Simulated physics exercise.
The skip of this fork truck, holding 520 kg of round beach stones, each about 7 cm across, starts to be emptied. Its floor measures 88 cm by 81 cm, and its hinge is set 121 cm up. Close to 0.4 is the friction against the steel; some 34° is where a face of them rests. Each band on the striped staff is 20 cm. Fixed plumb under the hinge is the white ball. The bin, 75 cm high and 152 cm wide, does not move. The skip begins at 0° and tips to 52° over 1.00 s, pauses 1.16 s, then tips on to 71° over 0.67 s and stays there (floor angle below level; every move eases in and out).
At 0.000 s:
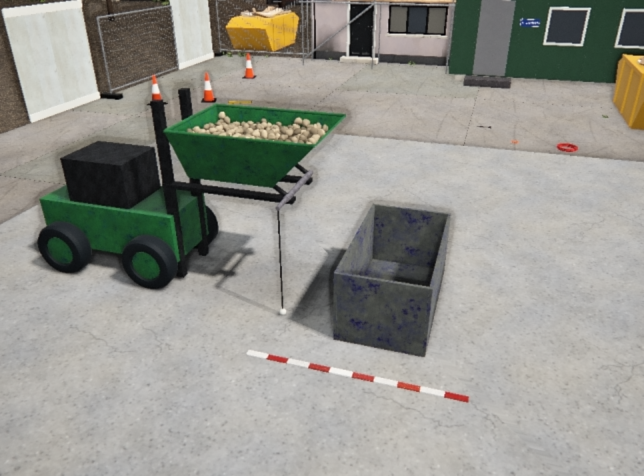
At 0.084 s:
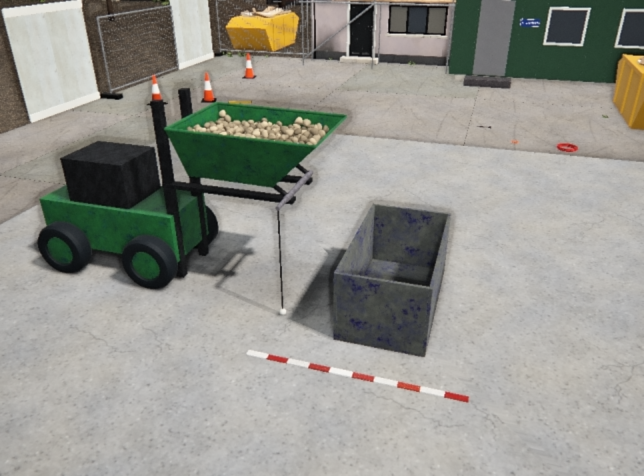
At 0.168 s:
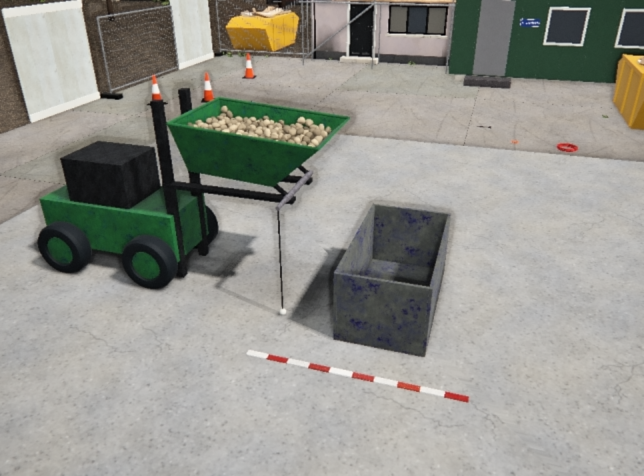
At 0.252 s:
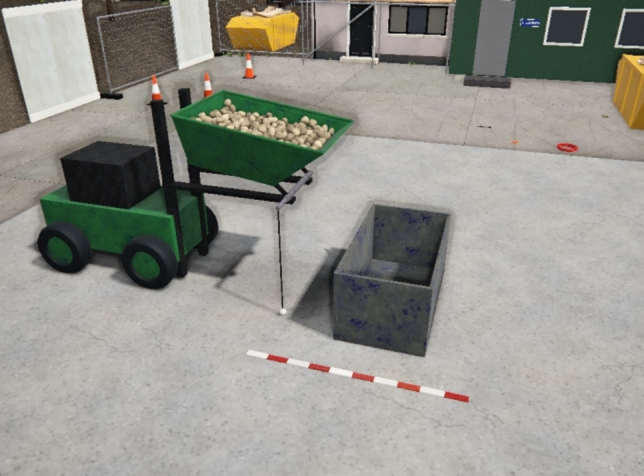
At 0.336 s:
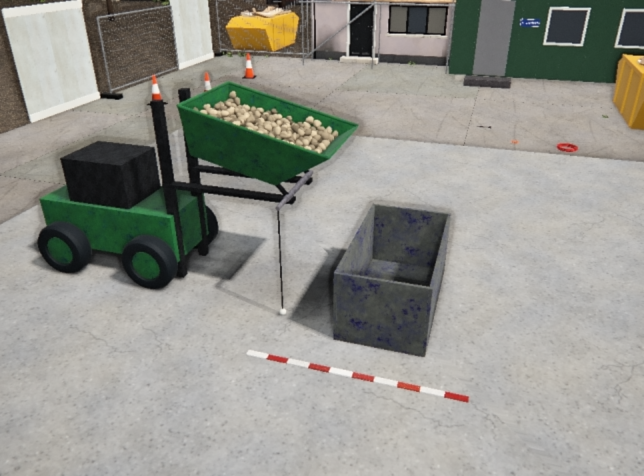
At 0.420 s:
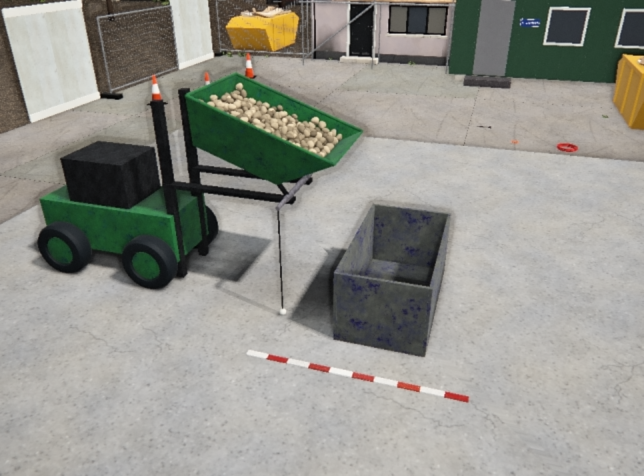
A paved yard with brick walls, fencing and low buildings at the back is seen from above by a still camera. On the left, a small green truck with a black block holds up a green skip of pale round stones, near a mottled grey open bin and a red-and-white striped staff. The skip tilts gradually, its left end rising and its right lip dipping, with the stones still inside.
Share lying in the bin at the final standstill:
About 100 %.
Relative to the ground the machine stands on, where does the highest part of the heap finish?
I'd put it at roughly 48 cm above the ground.
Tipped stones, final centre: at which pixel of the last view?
I'd put it close to (403, 289).
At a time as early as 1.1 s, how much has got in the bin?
Around 5 per cent of it, at that instant.
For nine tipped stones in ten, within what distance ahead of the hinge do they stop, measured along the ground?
It's roughly 140 cm in front of the hinge.
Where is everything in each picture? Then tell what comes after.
In the first frame, lip at (314, 146), floor tilted 0°, highest stones at (289, 127).
In the second frame, lip at (315, 147), floor tilted 1°, highest stones at (268, 125); the stones move at 0.2 m/s on average.
In the third frame, the skip is at 4°, its lip at (319, 149); the top of the load is at (224, 121); the stones move at 0.5 m/s on average.
In the fourth frame, the skip is at 8°, its lip at (323, 153); the top of the load is at (224, 114); the stones move at 0.7 m/s on average.
In the fifth frame, lip at (329, 158), floor tilted 14°, highest stones at (228, 104); the stones move at 0.8 m/s on average.
In the sixth frame, the skip is at 20°, its lip at (335, 165); the top of the load is at (233, 96); the stones move at 0.8 m/s on average.
After 0.8 s the floor is at 44°; 100 % in the skip; the foremost stones are at (347, 162).
After 1.1 s the floor is at 52°; 97 % in the skip, 3 % in the bin; the foremost stones are at (378, 186).
After 3.3 s the floor is at 71°; 9 % in the skip, 90 % in the bin, 1 % beside or beyond the bin; the foremost stones are at (458, 317).
After 5.8 s the floor is at 71°; 0 % in the skip, 99 % in the bin, 1 % beside or beyond the bin; the foremost stones are at (458, 317).
